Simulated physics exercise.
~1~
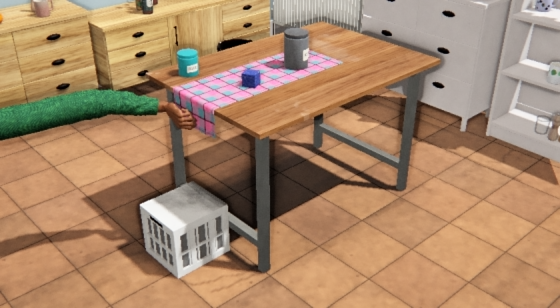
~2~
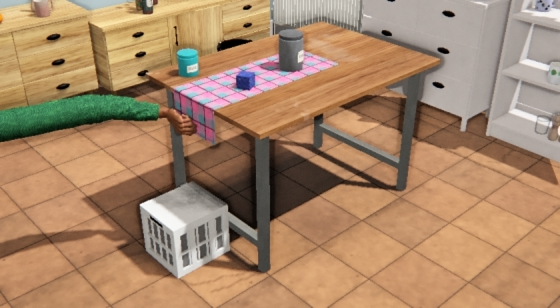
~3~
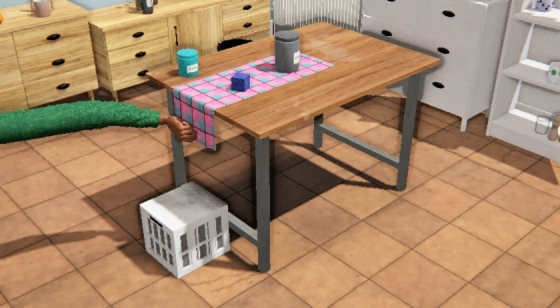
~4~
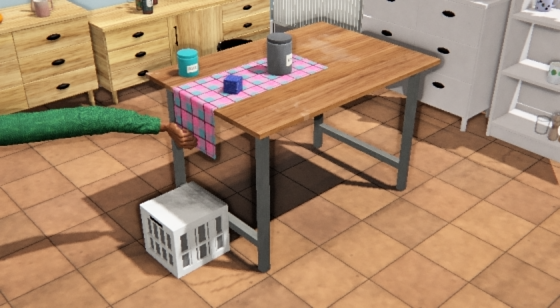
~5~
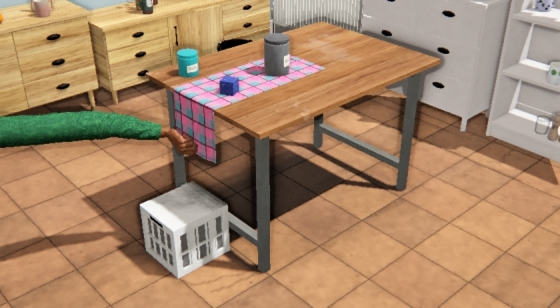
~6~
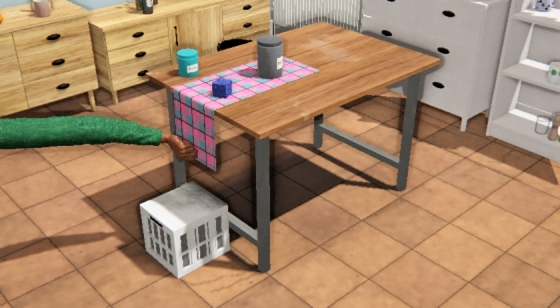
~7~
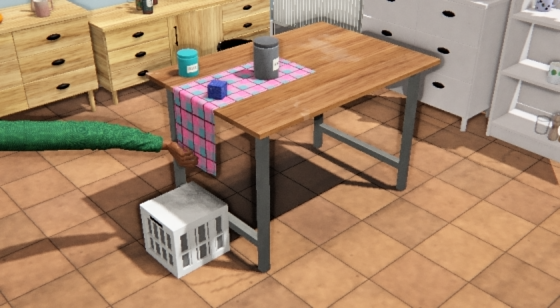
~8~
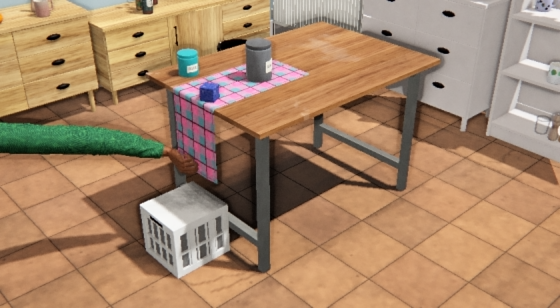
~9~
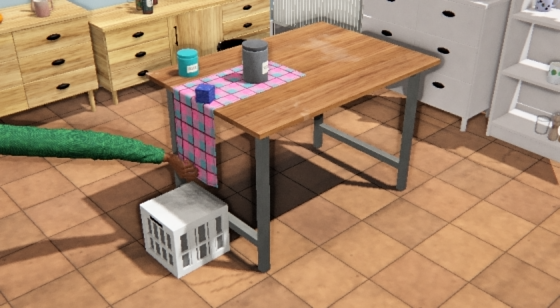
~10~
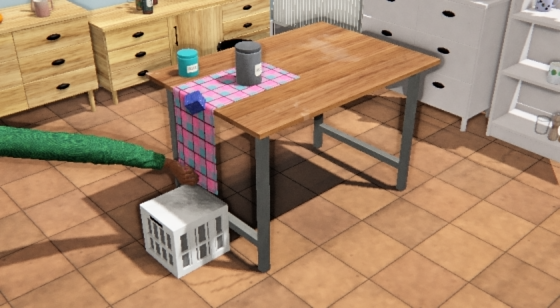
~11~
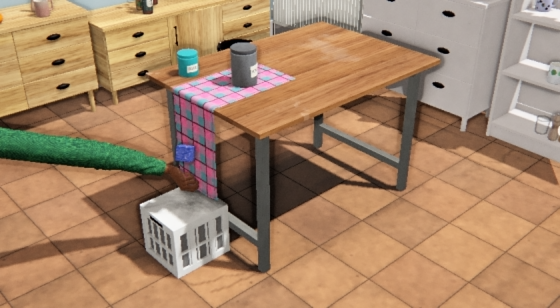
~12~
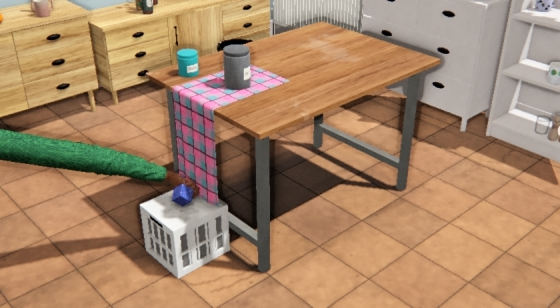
A pink checked cloth lies across a wooden table in a tiled room, seen from above at an angle, with a turquoise jar, a small blue block and a grey canister on top. A green-sleeved arm reaches in from the left and draws the hanging end steadily down toward a white crate. The block and the upright canister ride left with the cloth, while the jar stays put. The block tips over the table's edge, tumbles down past the hand and ends on the crate, with the canister still standing near the jar.
